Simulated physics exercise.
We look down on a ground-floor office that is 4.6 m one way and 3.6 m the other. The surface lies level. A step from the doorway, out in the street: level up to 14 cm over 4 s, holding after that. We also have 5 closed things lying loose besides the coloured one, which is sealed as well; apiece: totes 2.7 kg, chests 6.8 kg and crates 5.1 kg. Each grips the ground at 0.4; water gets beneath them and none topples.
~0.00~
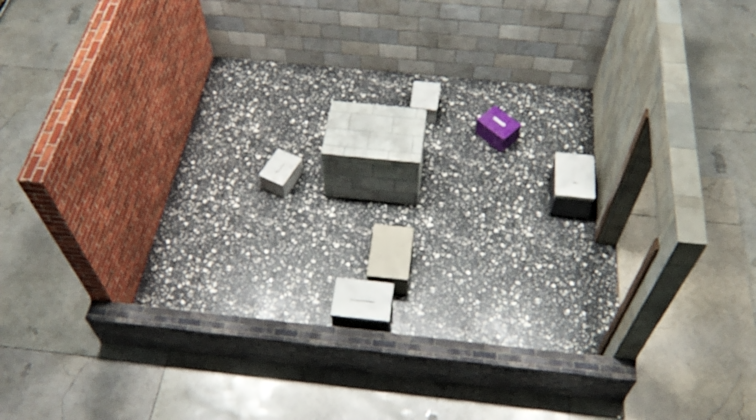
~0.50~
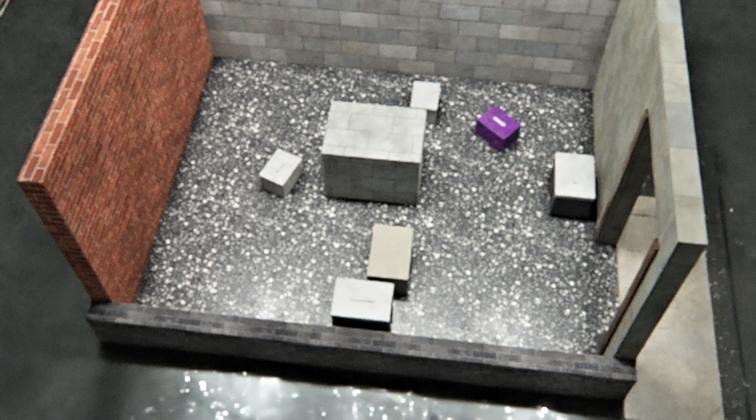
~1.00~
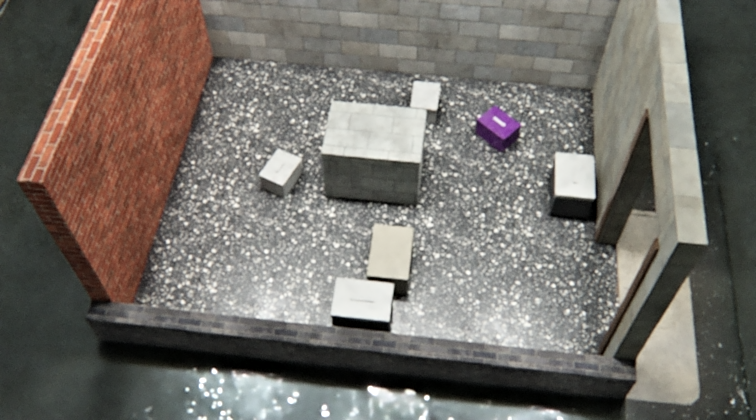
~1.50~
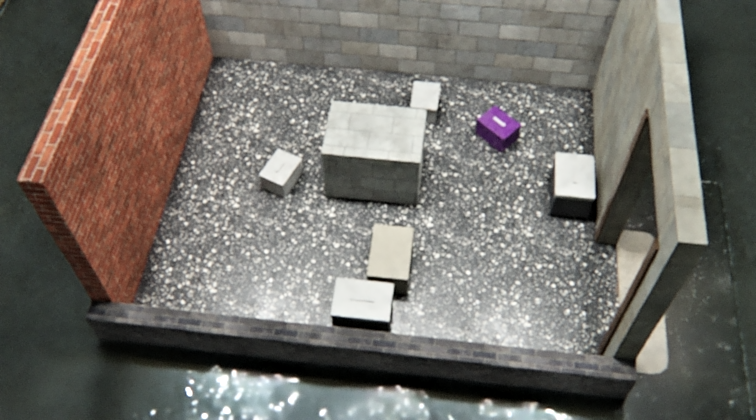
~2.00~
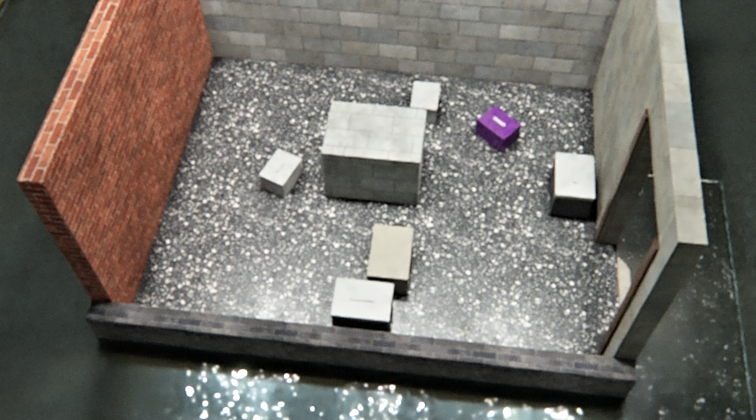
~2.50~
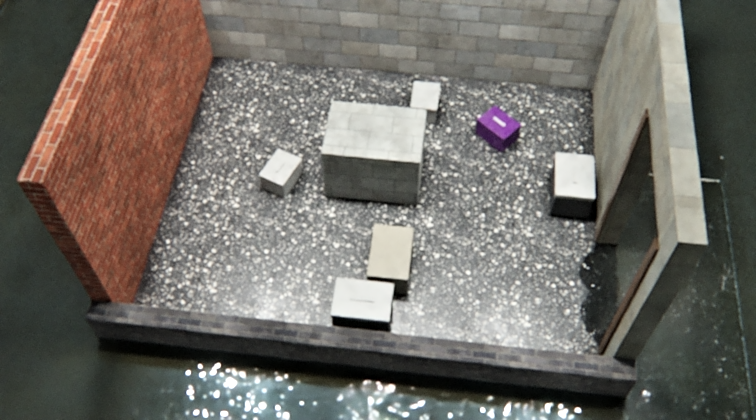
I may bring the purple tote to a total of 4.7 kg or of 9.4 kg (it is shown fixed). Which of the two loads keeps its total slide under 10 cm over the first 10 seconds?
The lighter one is enough.
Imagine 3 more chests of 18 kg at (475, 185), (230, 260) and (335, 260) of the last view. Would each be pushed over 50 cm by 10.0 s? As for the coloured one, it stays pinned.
Spot one stays inside, spot two stays inside, spot three stays inside.
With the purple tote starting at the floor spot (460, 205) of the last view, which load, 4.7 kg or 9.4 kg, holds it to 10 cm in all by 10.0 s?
Well, must use the heavier.
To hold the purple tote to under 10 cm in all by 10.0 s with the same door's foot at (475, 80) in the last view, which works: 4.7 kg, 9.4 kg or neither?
Under that setup, neither option succeeds.
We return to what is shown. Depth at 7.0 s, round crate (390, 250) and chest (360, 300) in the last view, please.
Depths: Near 3 cm, then near 4 cm.
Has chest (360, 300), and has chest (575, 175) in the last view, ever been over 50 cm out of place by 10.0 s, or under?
In that order: More, less.
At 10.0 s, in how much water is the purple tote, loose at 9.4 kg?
Close to 2 cm deep.
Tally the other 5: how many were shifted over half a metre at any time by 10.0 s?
Count: 4.
After 3.5 s the purple tote would be 0 cm from its start with 4.7 kg and 0 cm from its start with 9.4 kg; 0 cm of water round it then.
After 4.5 s the purple tote would be 0 cm from its start with 4.7 kg and 0 cm from its start with 9.4 kg; 0 cm of water round it then.
After 7.0 s the purple tote would be 0 cm from its start with 4.7 kg and 0 cm from its start with 9.4 kg; 1 cm of water round it then.
After 10.0 s the purple tote would be 0 cm from its start with 4.7 kg and 0 cm from its start with 9.4 kg; 2 cm of water round it then.
